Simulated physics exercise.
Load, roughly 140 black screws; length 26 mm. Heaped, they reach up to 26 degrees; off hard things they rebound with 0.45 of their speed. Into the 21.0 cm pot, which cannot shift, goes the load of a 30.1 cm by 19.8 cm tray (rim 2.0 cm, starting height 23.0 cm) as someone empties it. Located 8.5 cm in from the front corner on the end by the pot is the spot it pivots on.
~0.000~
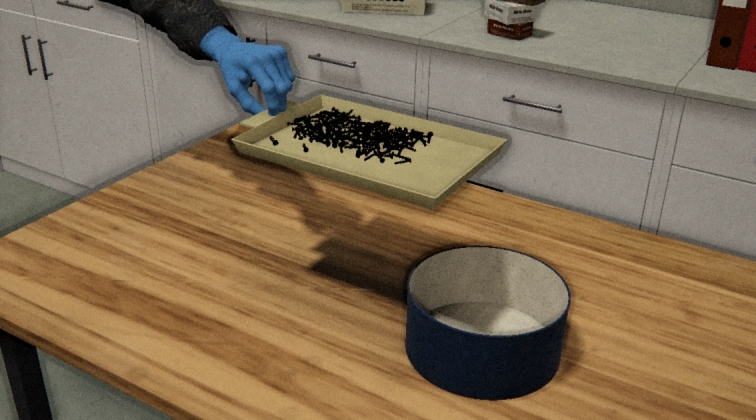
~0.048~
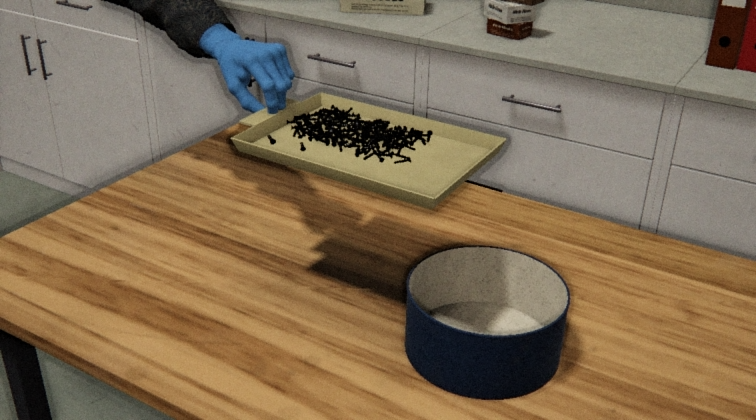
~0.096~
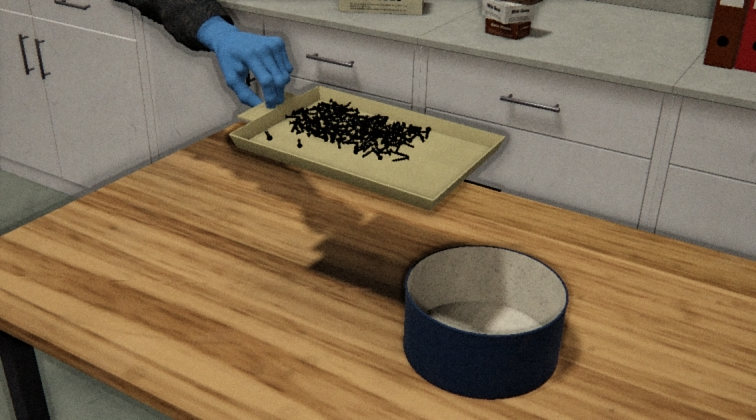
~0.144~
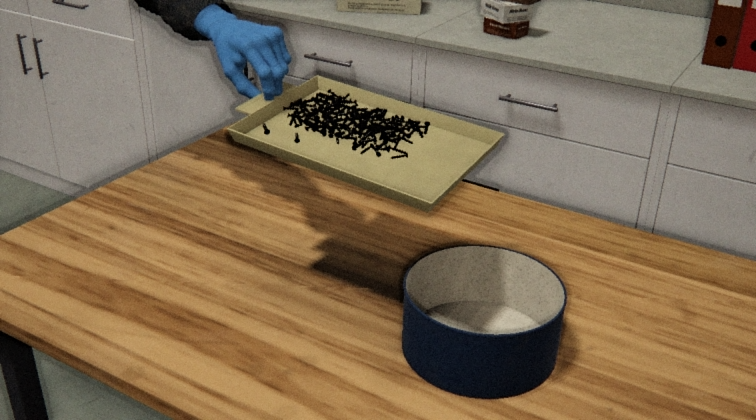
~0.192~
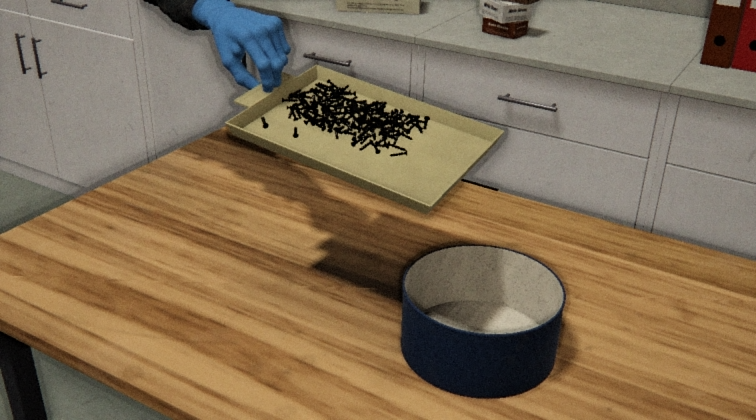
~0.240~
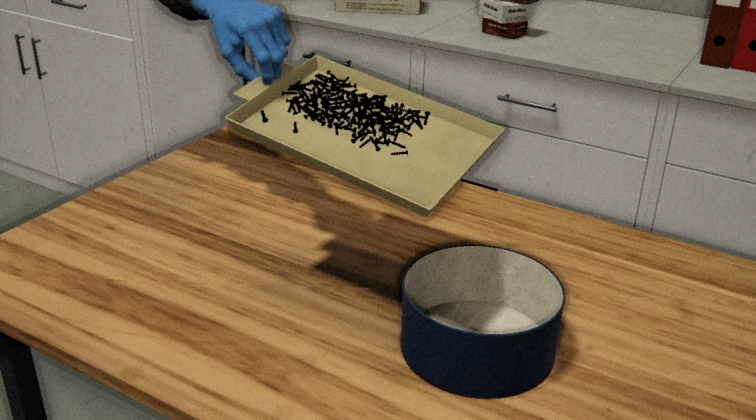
On a wooden worktop, a blue-gloved hand gradually tilting a shallow tray of black screws down toward a dark blue pot.
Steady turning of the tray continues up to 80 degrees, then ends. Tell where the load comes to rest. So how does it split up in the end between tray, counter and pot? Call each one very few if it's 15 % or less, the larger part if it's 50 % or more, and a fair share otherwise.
I'd say tray very few, counter a fair share, pot the larger part.
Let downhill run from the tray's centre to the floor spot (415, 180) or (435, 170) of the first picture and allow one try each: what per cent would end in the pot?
First try: Around 90 percent; second try: Around 70 percent.
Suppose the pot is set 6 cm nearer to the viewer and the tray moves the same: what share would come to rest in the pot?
Estimated share: Around 100 in a hundred.
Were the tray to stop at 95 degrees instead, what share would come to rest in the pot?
The pot would get around 65 per cent.
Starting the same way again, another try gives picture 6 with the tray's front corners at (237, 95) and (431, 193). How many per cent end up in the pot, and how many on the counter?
Per cent by place - pot 60, counter 40.
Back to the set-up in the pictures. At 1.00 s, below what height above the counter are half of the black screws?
Some 16 cm.
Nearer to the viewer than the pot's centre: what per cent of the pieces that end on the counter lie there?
Share: Some 100 %.
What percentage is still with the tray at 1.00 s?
About 40% of the load.
Then, at 0.70 s, tilt 45 degrees; the tray holds 100 %, the pot 0 %.
After 1.00 s, tilt 66 degrees; the tray holds 40 %, the pot 15 %.
Then, at 1.41 s, tilt 80 degrees; the tray holds 5 %, the pot 60 %.
In the end, at 2.4 s, tray 0 %, counter 35 %, pot 65 %.
